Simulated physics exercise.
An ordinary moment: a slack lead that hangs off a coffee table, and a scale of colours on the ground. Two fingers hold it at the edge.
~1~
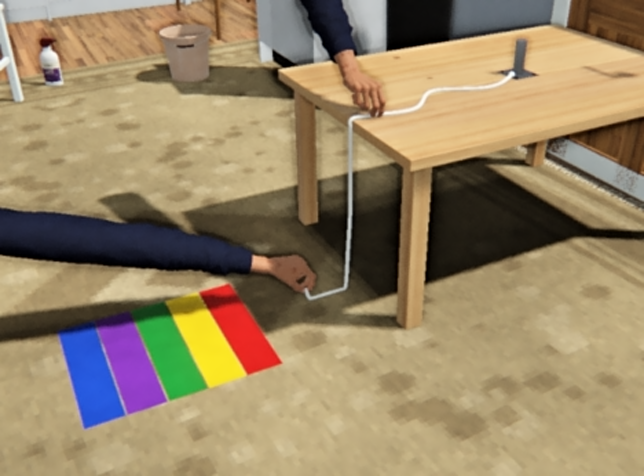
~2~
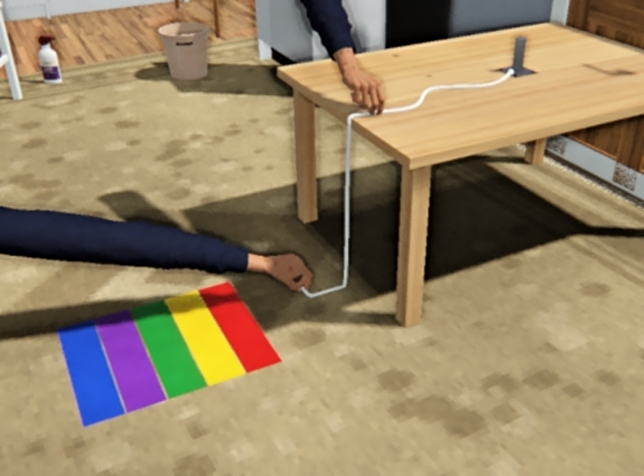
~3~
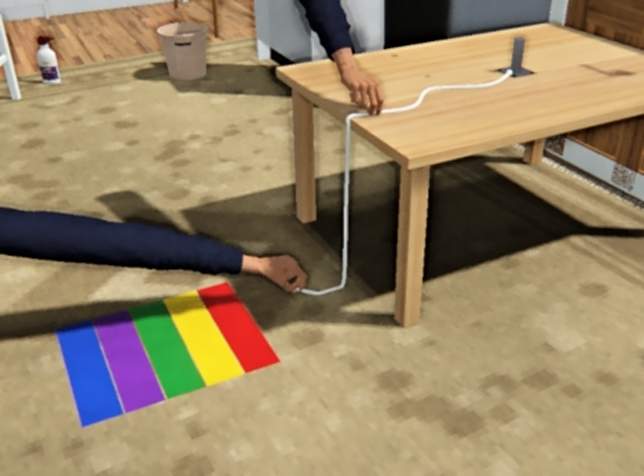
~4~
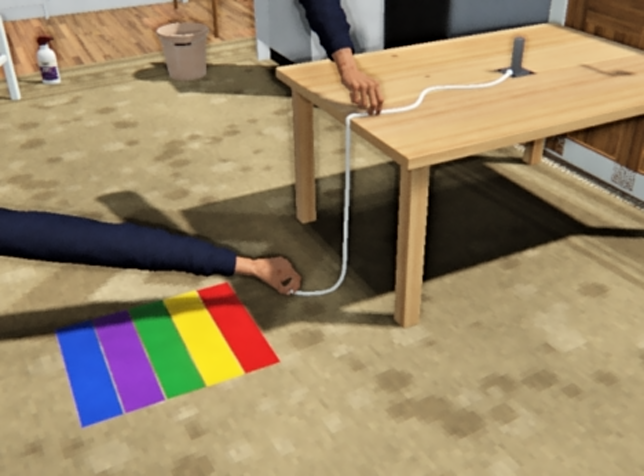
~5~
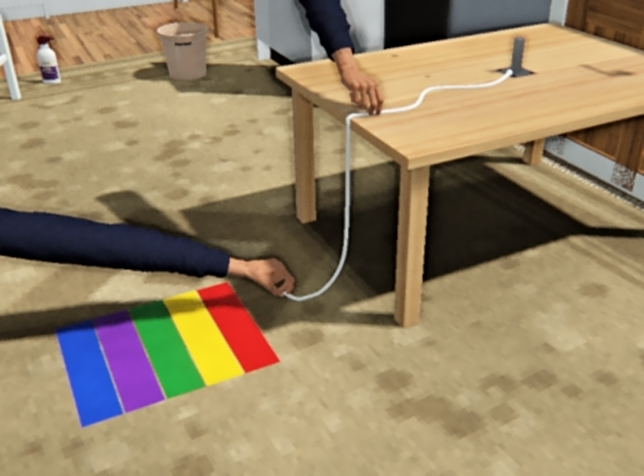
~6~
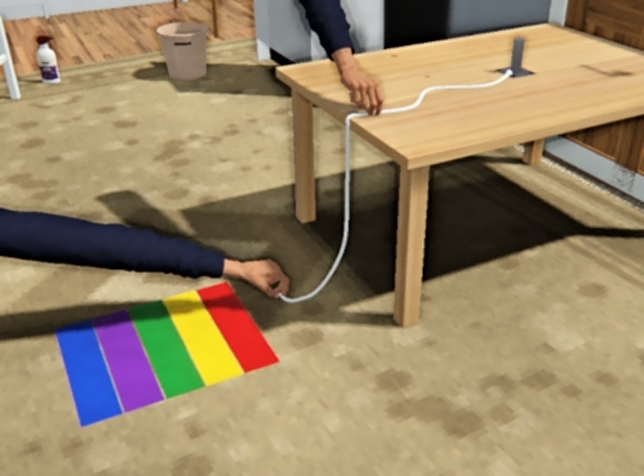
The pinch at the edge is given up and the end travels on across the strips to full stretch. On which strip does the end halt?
The end stops over the green strip.
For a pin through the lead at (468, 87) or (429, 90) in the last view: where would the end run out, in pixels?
The places are (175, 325) and (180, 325).
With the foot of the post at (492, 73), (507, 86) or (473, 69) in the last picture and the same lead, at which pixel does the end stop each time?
About (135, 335), (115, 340) and (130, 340).
Soon after, end near (233, 308); over red.
After that, end near (191, 320); over yellow.
At the stop, end near (166, 327); over green. It gets as far as the green strip.
